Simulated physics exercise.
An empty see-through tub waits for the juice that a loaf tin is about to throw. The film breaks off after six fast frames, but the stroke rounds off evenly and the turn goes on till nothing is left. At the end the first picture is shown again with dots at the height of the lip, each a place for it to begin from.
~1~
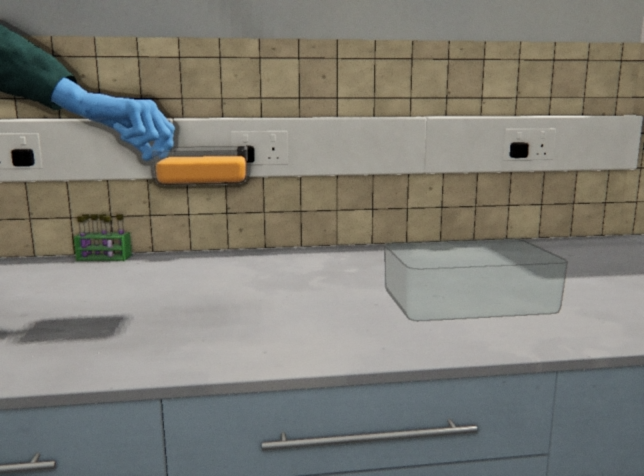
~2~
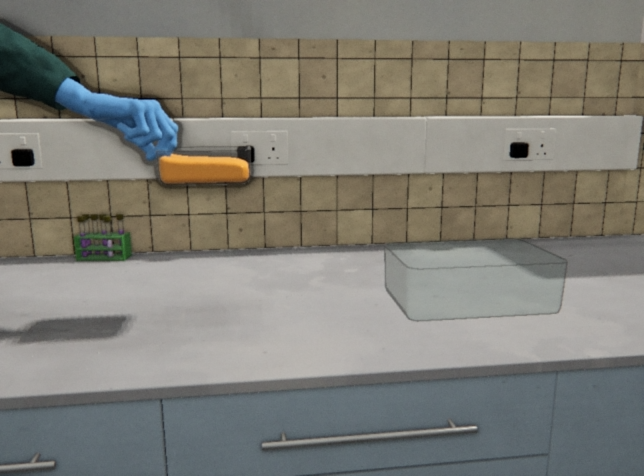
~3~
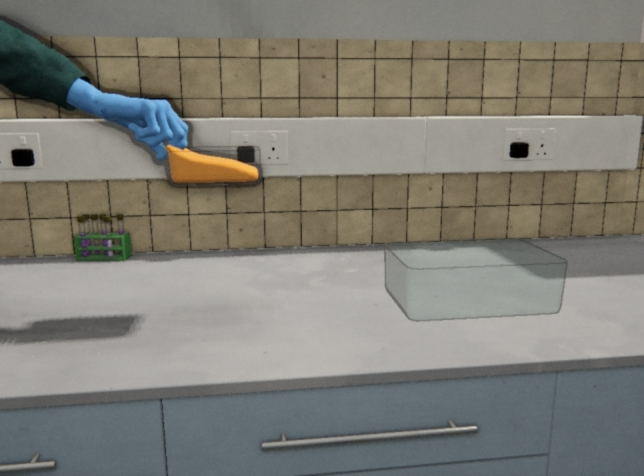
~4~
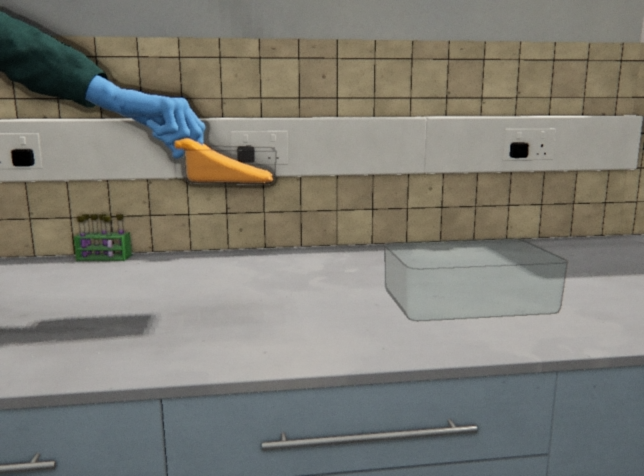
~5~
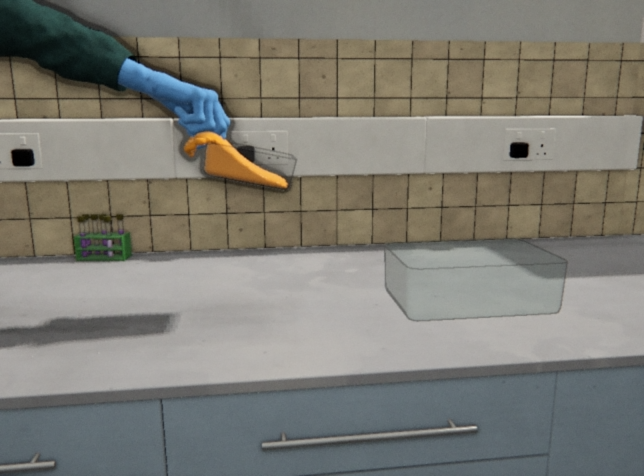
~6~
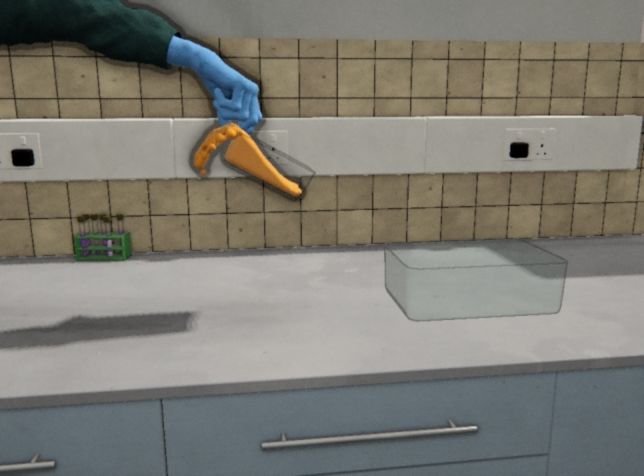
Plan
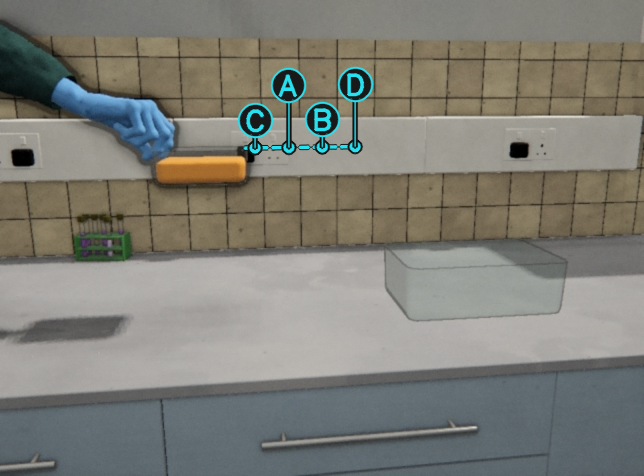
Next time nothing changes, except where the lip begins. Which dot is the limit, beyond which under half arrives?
A will do.
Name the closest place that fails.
Here it is place C.
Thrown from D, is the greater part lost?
No, that is safe.
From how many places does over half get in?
Three of them.
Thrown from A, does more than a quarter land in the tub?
Yes.
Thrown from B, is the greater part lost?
No.
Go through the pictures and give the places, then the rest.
In the first picture, upright, lip at (245, 148); tub from (406, 320) to (559, 312); nothing has left yet.
In the second picture, upright, lip at (248, 148); nothing has left yet.
In the third picture, upright, lip at (258, 147); juice is over the rim, down to (178, 149).
In the fourth picture, tipped about 2°, lip at (274, 149); juice is over the rim, down to (202, 148).
In the fifth picture, tipped about 12°, lip at (293, 156); juice is over the rim, down to (191, 155).
In the sixth picture, tipped about 29°, lip at (312, 169); juice is over the rim, down to (203, 173).
In cyan, A at (288, 147); B at (322, 147); C at (255, 148); D at (355, 146).
If A is chosen, about 68 % lands in the tub, 26 % falls short and 6 % goes beside or beyond.
If B is chosen, about 76 % lands in the tub, 18 % falls short and 6 % goes beside or beyond.
If C is chosen, about 24 % lands in the tub, 72 % falls short and 4 % goes beside or beyond.
If D is chosen, about 75 % lands in the tub, 13 % falls short and 12 % goes beside or beyond.
